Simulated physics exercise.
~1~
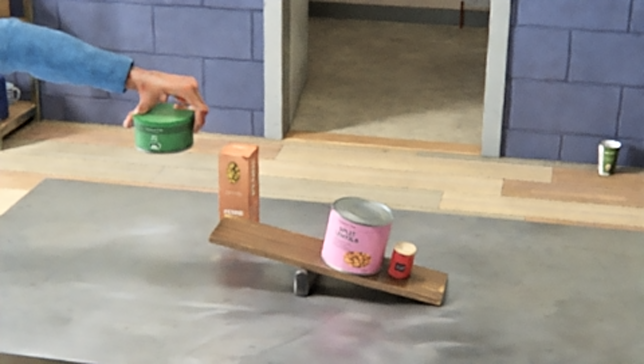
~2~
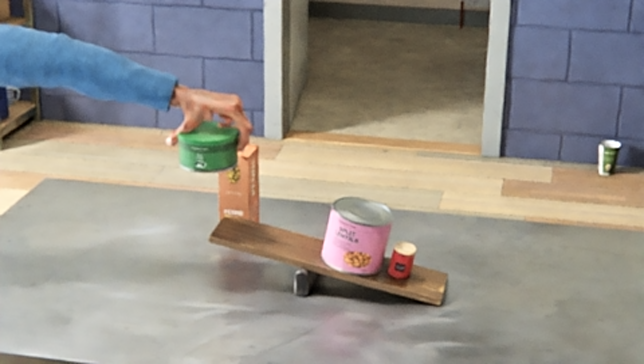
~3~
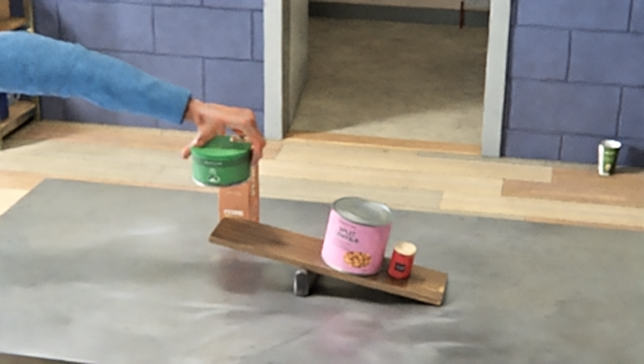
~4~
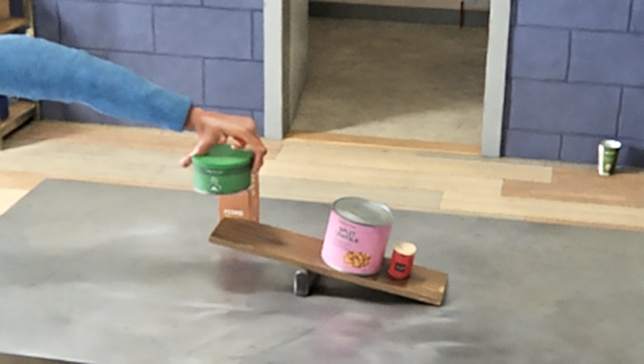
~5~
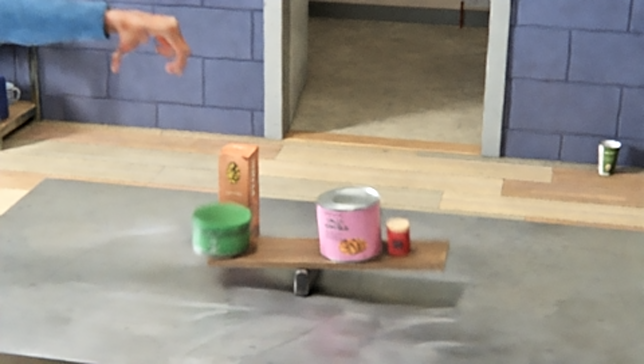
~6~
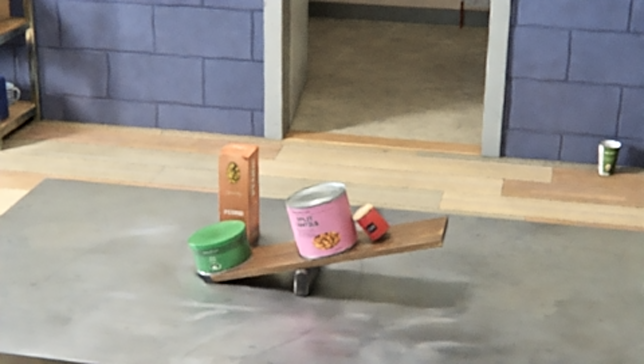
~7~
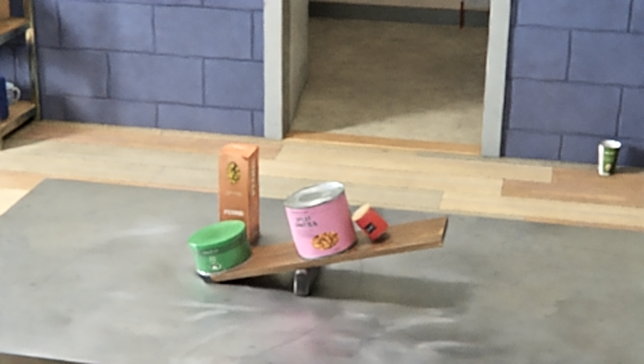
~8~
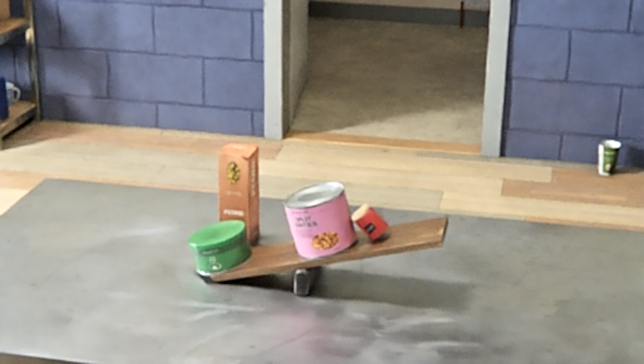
A hand carried a green tub over the raised left end of a wooden see-saw and let go, and the plank tipped down to the left and stayed there, with the pink tub leaning and the little red shaker toppled against it.
